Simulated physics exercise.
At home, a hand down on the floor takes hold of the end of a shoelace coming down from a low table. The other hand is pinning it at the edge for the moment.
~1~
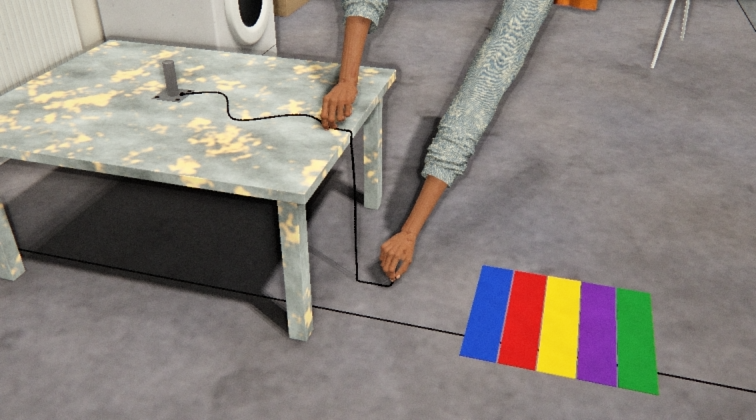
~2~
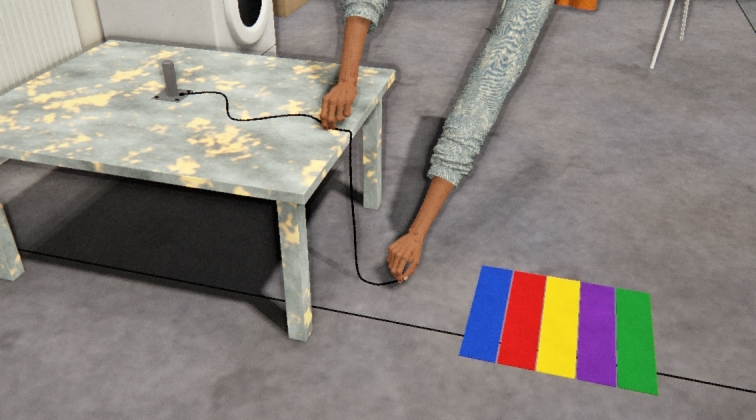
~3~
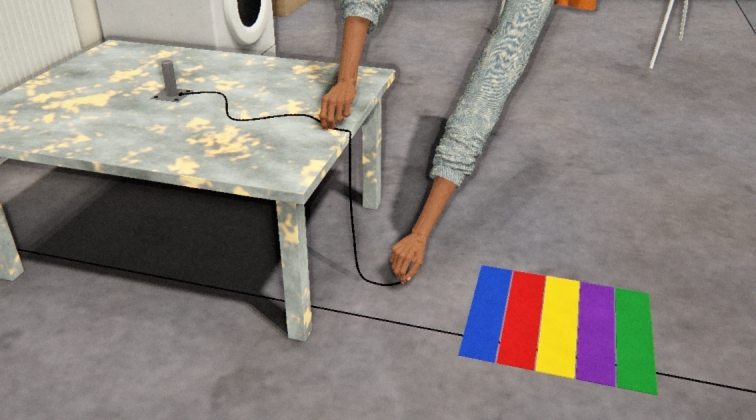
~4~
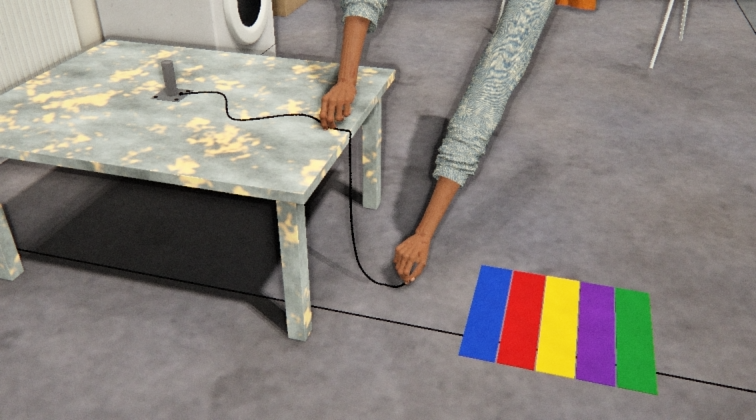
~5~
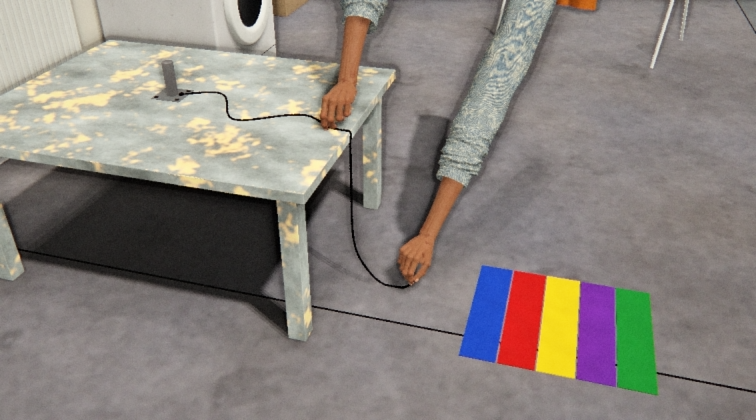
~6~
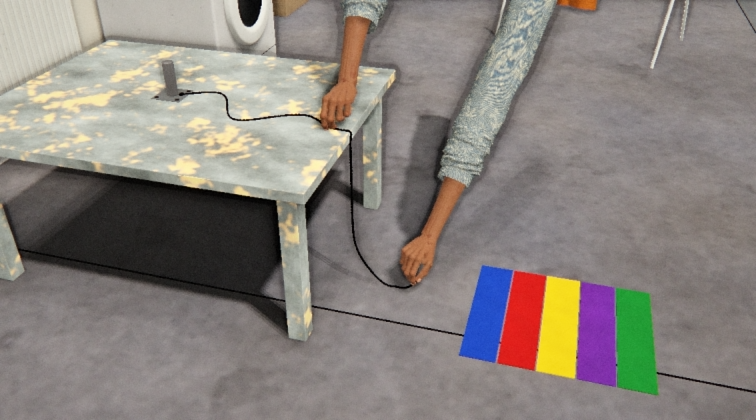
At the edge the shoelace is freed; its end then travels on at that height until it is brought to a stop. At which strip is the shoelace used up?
At the yellow one.
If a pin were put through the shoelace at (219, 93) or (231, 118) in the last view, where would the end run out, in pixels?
Roughly (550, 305), then roughly (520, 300).
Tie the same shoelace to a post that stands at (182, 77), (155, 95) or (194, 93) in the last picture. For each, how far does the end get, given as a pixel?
Try by try, around (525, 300), (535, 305) and (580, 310).
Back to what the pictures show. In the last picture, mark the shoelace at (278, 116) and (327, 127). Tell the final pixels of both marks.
(313, 122), then (369, 148).
Soon after, end near (502, 296); over blue.
Then, end near (539, 303); over red.
At full stretch, end near (560, 307); over yellow. It gets as far as the yellow strip.
